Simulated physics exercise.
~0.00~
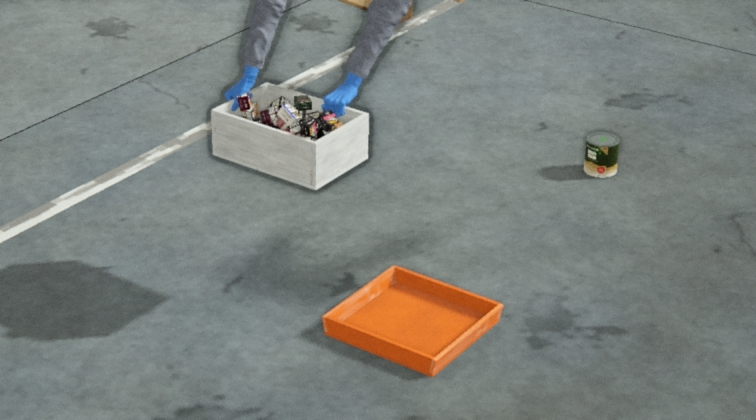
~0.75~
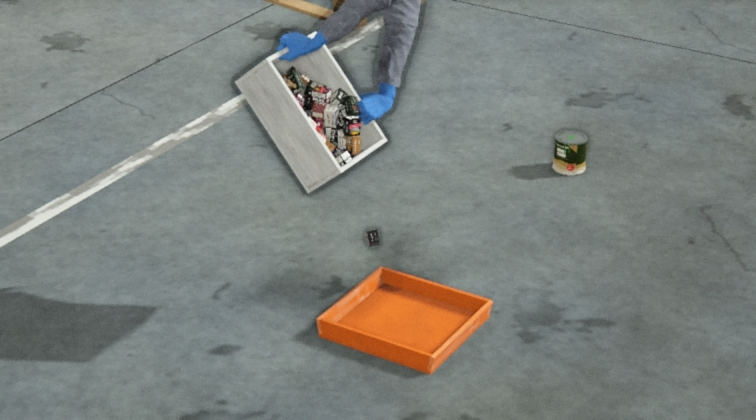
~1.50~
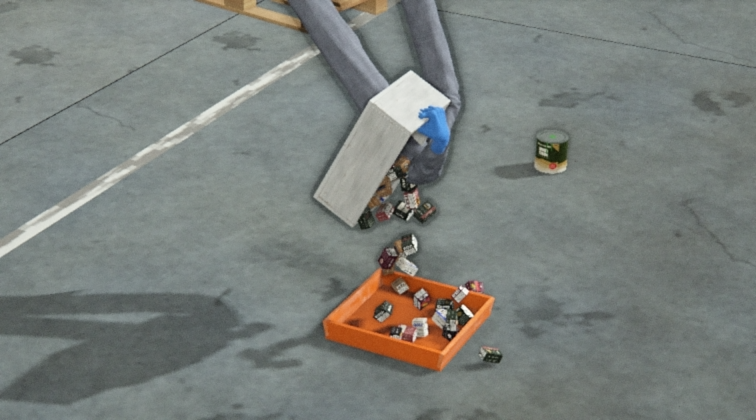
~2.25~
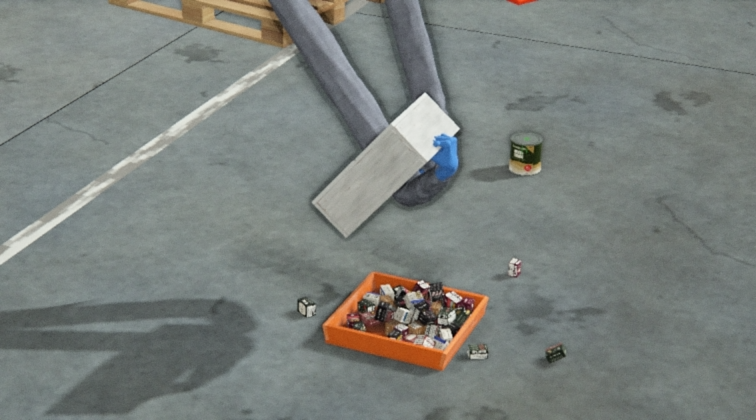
On a concrete yard, blue-gloved hands tipping a white box of small cartons into an orange tray, a few landing outside.
